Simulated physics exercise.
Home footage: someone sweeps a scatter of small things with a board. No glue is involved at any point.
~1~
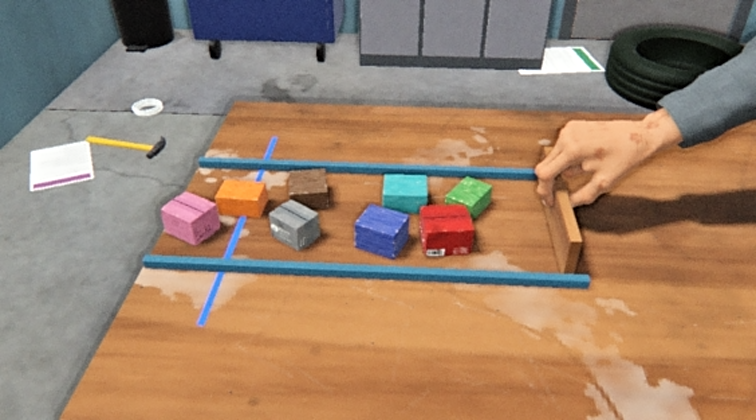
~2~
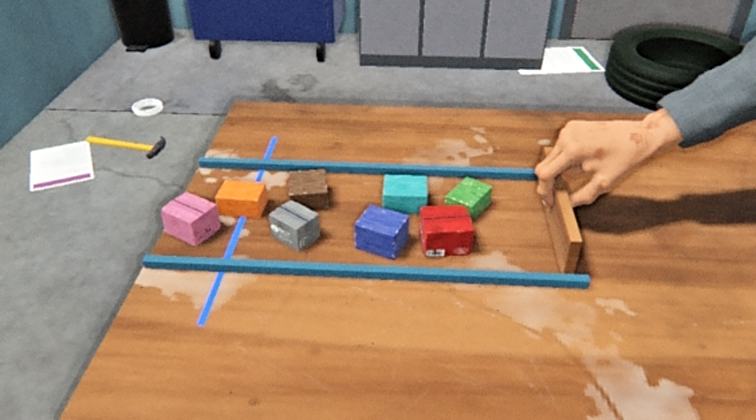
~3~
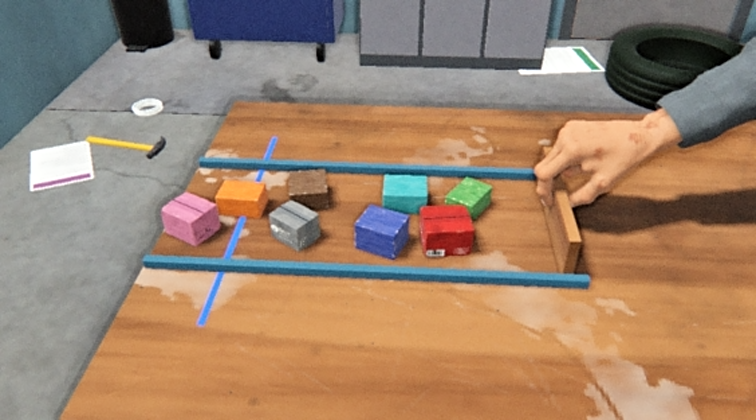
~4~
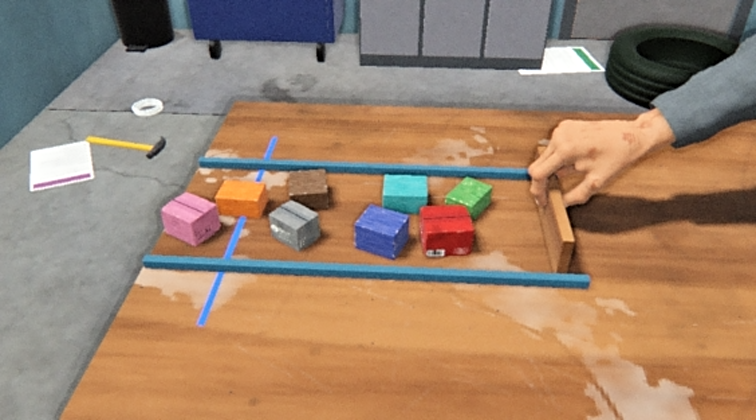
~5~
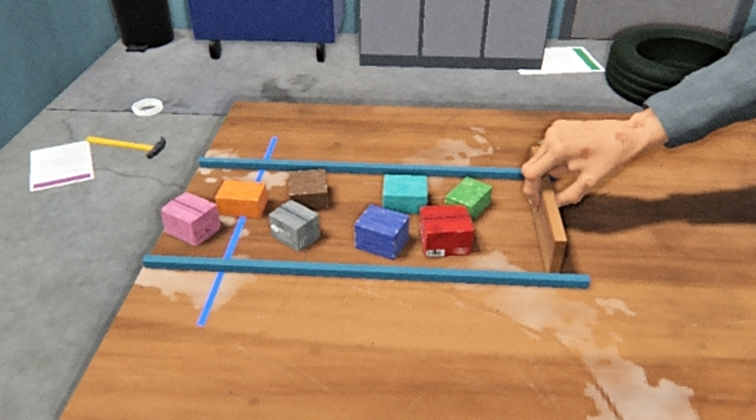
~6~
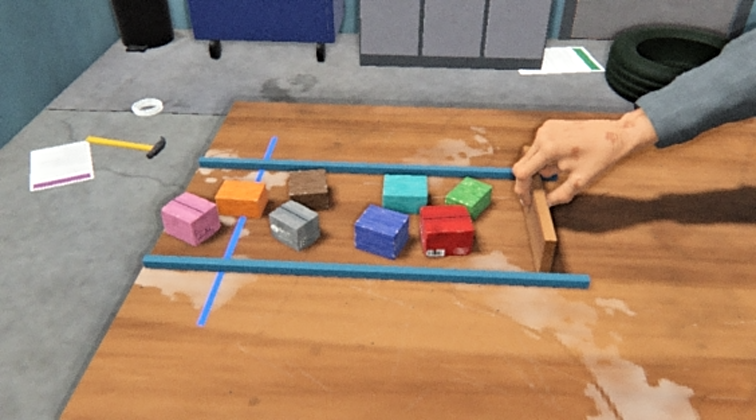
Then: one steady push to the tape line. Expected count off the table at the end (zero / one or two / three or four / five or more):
The number that tip off is going to be more than two but under five.
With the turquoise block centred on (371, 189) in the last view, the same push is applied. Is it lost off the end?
In that case it holds firm.
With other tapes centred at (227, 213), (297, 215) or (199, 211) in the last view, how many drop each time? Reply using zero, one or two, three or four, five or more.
In order of the three spots, it's at least five, then either one or two, then five or more.
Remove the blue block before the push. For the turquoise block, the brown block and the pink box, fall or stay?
The turquoise block stays put, the brown block goes down, the pink box goes down.
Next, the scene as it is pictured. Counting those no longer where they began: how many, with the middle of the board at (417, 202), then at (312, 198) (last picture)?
4 and 8.
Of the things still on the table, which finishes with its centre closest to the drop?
Blue block.
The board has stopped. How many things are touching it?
At rest, 2 are in contact.
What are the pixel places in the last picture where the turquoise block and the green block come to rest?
In the last picture the turquoise block sits around (202, 186) and the green block around (234, 195).
Early on, none off yet; pink box at rest near (191, 219); orange block at rest near (242, 199); grey box moving near (290, 225).
Finally, the number that fall off is three or four; lost, brown block, grey box, orange block and pink box.
